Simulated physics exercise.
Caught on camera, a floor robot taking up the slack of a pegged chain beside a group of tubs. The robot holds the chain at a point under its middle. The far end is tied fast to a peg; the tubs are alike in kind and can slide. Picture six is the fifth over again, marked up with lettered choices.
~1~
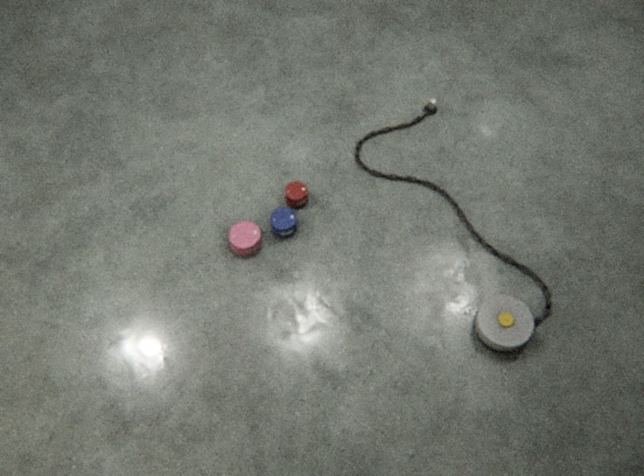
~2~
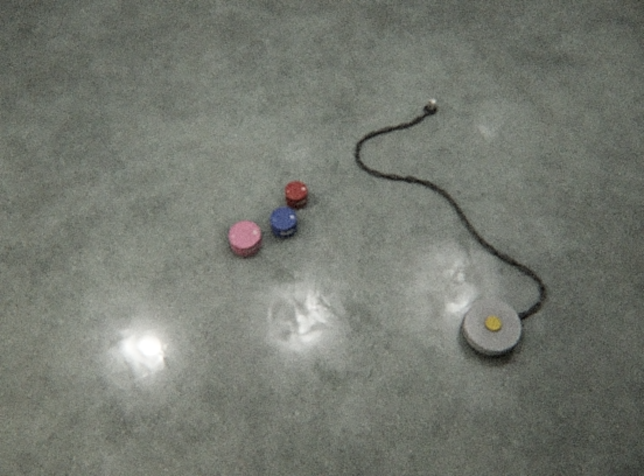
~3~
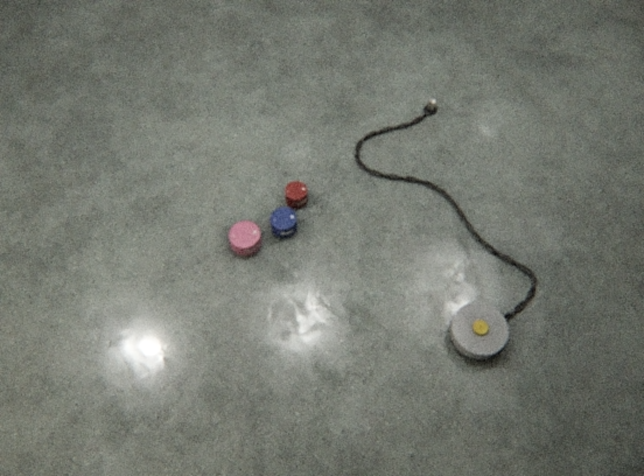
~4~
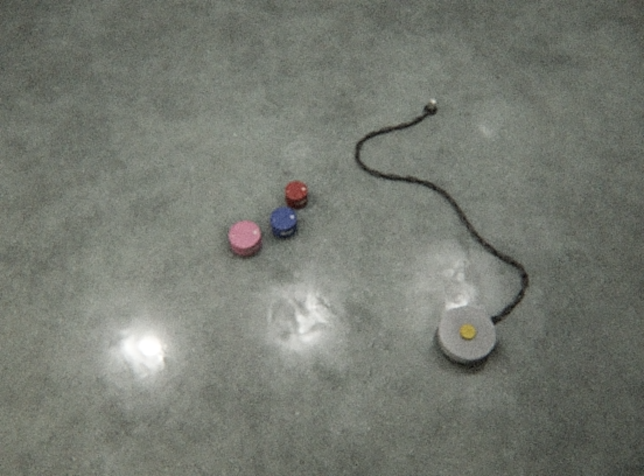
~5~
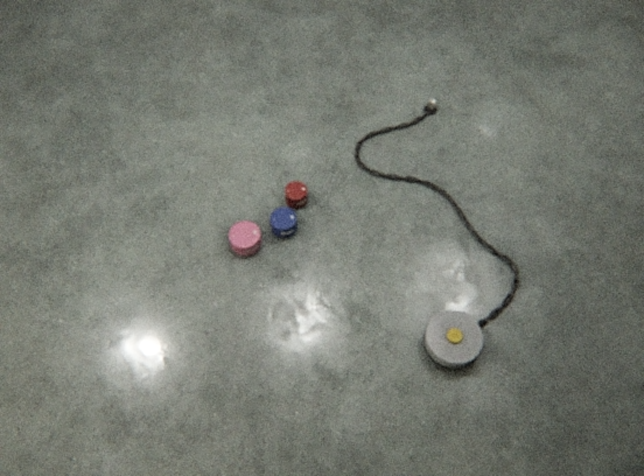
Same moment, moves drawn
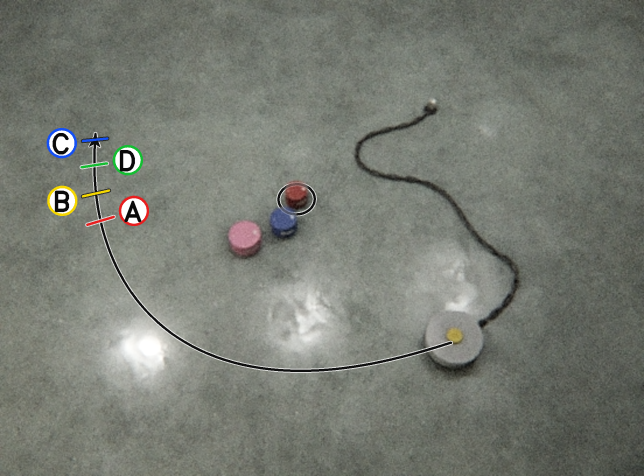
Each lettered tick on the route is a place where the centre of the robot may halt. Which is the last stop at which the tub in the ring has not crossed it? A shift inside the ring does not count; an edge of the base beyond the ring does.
All is well up to D.
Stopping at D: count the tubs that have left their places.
Two.
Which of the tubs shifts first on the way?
The pink tub.
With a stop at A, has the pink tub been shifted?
By then, no.
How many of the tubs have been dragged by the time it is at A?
By then, none.
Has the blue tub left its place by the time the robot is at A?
No.
On the marked copy, A at (101, 221); B at (96, 193); C at (95, 140); D at (94, 165); the ring at (297, 199); the route from (451, 343) via (170, 333) to (96, 134).
Following D. Soon after the start, robot (264, 366); red tub (296, 195).
Later, robot (121, 276); red tub (296, 195).
In the end, robot (92, 160); blue tub (272, 204); red tub (296, 195); pink tub (244, 204); the red tub is still in its ring.
As for the rest, A is safe but short; B is safe but short; C drags the ringed tub to (292, 184).
